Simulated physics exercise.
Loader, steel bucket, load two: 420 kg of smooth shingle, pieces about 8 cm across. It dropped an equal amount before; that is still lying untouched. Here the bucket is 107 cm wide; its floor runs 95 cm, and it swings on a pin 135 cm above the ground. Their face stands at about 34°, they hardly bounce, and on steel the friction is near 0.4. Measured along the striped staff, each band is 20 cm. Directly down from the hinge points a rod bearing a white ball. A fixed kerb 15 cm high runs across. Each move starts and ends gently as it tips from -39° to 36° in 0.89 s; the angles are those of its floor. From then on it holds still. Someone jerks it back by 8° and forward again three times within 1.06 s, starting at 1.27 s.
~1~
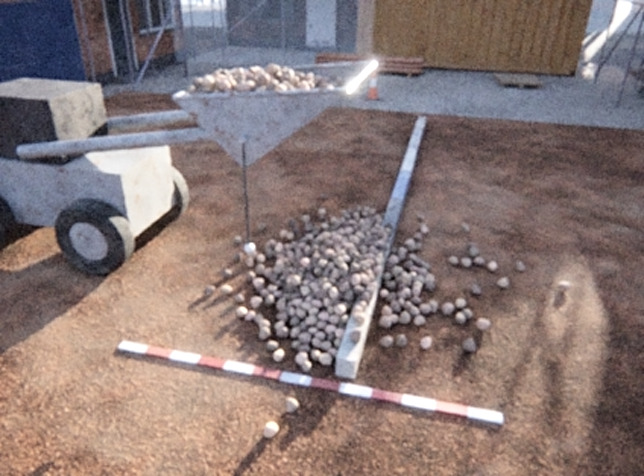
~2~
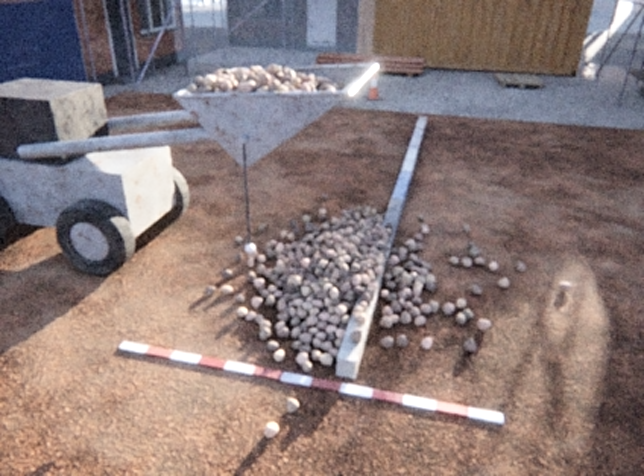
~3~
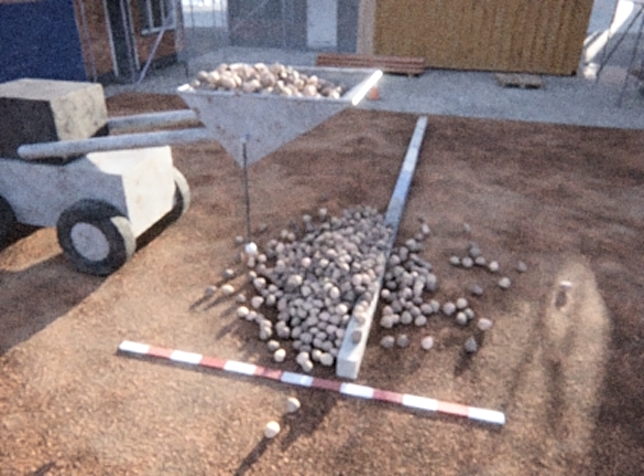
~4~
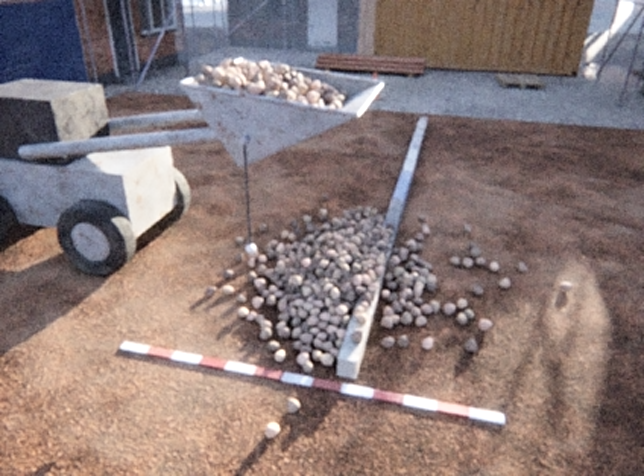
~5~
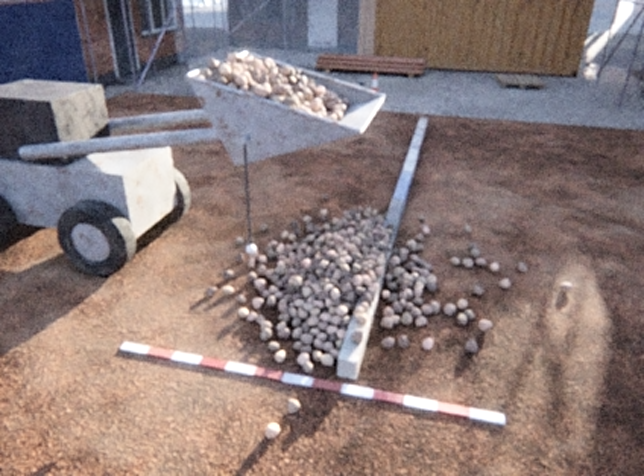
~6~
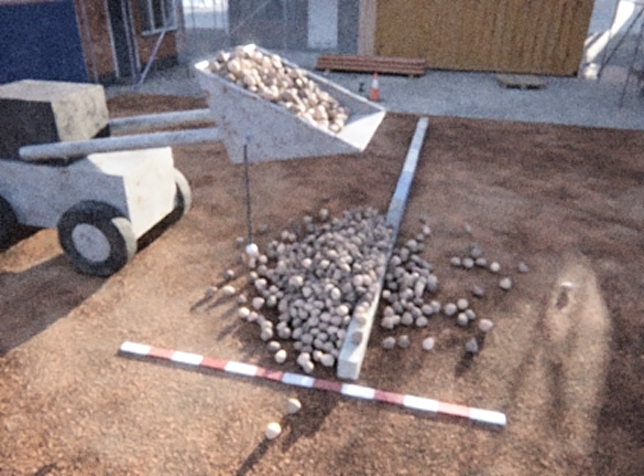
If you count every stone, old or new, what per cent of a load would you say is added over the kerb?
I would say about 90 per cent.
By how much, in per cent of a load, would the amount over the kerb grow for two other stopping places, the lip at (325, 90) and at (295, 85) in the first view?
Roughly 75 and 50 per cent, in that order.
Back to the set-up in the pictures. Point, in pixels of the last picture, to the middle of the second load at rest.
Middle: Approx. (438, 281) px.
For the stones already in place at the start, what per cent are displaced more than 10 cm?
Close to 10 in a hundred of them.
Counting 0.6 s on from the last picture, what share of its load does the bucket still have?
Near 75 per cent of the load is held.
Then, 0.3 s after the last picture the floor is at 25°; in per cent of one load, 100 in the bucket, 88 on this side of the kerb, 12 over the kerb; the foremost stones are at (501, 278).
Then, 0.6 s after the last picture the floor is at 36°; in per cent of one load, 75 in the bucket, 114 on this side of the kerb, 12 over the kerb; the foremost stones are at (501, 278).
Then, 2.4 s after the last picture the floor is at 36°; in per cent of one load, 0 in the bucket, 98 on this side of the kerb, 103 over the kerb; the foremost stones are at (644, 349).
Then, 5.1 s after the last picture the floor is at 36°; in per cent of one load, 0 in the bucket, 98 on this side of the kerb, 103 over the kerb; the foremost stones are past the picture's edge. Net gain over the kerb, 90.
